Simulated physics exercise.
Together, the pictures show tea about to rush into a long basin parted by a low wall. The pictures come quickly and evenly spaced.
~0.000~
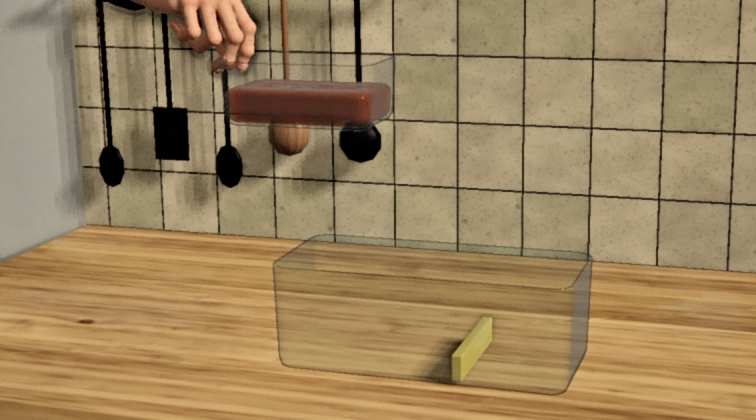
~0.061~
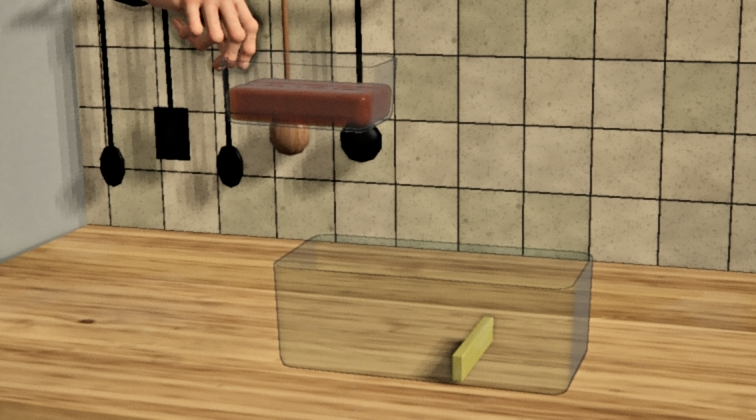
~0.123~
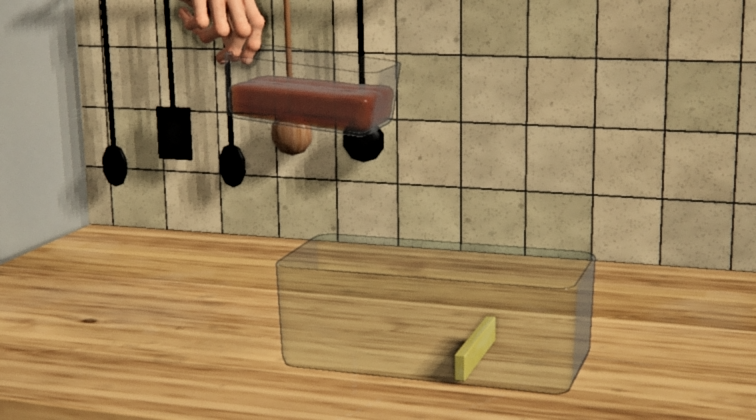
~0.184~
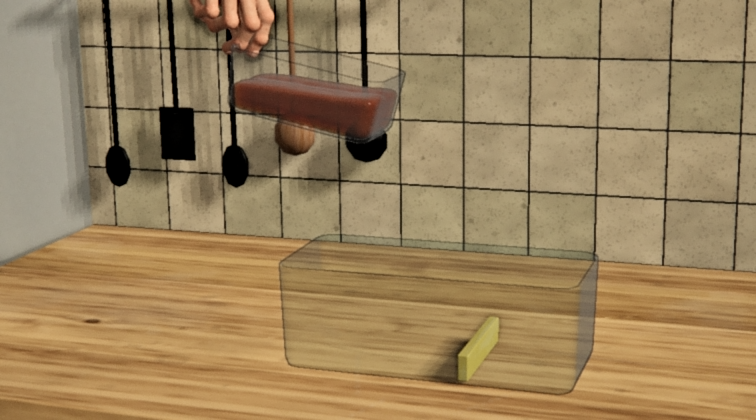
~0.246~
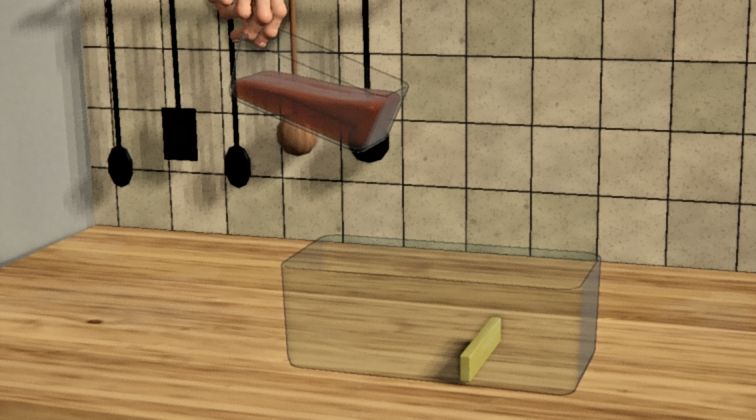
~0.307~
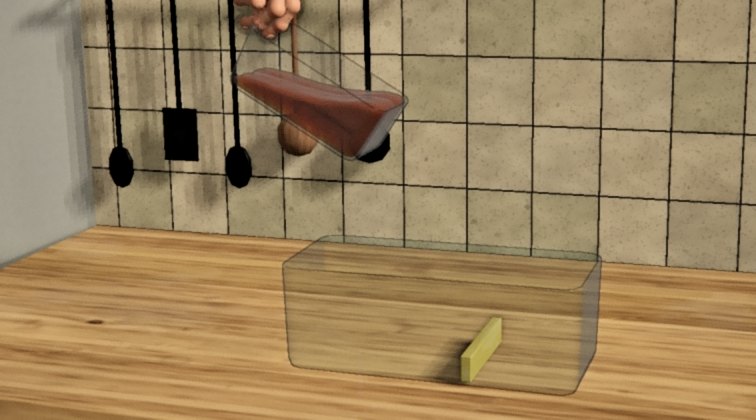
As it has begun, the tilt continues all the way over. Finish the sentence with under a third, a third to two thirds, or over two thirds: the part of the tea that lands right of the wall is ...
It is under a third.
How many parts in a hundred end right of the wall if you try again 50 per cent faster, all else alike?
Share on the right: Some 25 percent.
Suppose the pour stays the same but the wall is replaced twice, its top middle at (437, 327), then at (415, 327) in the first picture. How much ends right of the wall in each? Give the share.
With the first placement it is 45 %, with the second 65 %.
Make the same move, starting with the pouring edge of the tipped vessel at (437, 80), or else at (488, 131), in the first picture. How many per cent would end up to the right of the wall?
Around 50 percent first, around 65 percent second.
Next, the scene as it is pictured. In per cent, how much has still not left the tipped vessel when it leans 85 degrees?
20 per cent, roughly.
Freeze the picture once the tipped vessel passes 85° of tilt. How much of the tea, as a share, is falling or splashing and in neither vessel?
Estimate: Some 50 per cent.
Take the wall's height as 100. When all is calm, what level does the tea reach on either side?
About 50 on the left and about 20 on the right.
By 0.61 s the tilt is 85° and 19 per cent is still to pour, 29 is left of the wall and 0 right of it.
By 0.84 s the tilt is 101° and 7 per cent is still to pour, 75 is left of the wall and 8 right of it.
By 1.07 s the tilt is 101° and 1 per cent is still to pour, 77 is left of the wall and 15 right of it.
By 1.33 s the tilt is 101° and 0 per cent is still to pour, 78 is left of the wall and 17 right of it.
At rest 78 per cent lies left of the wall, 17 right of it and 5 outside.
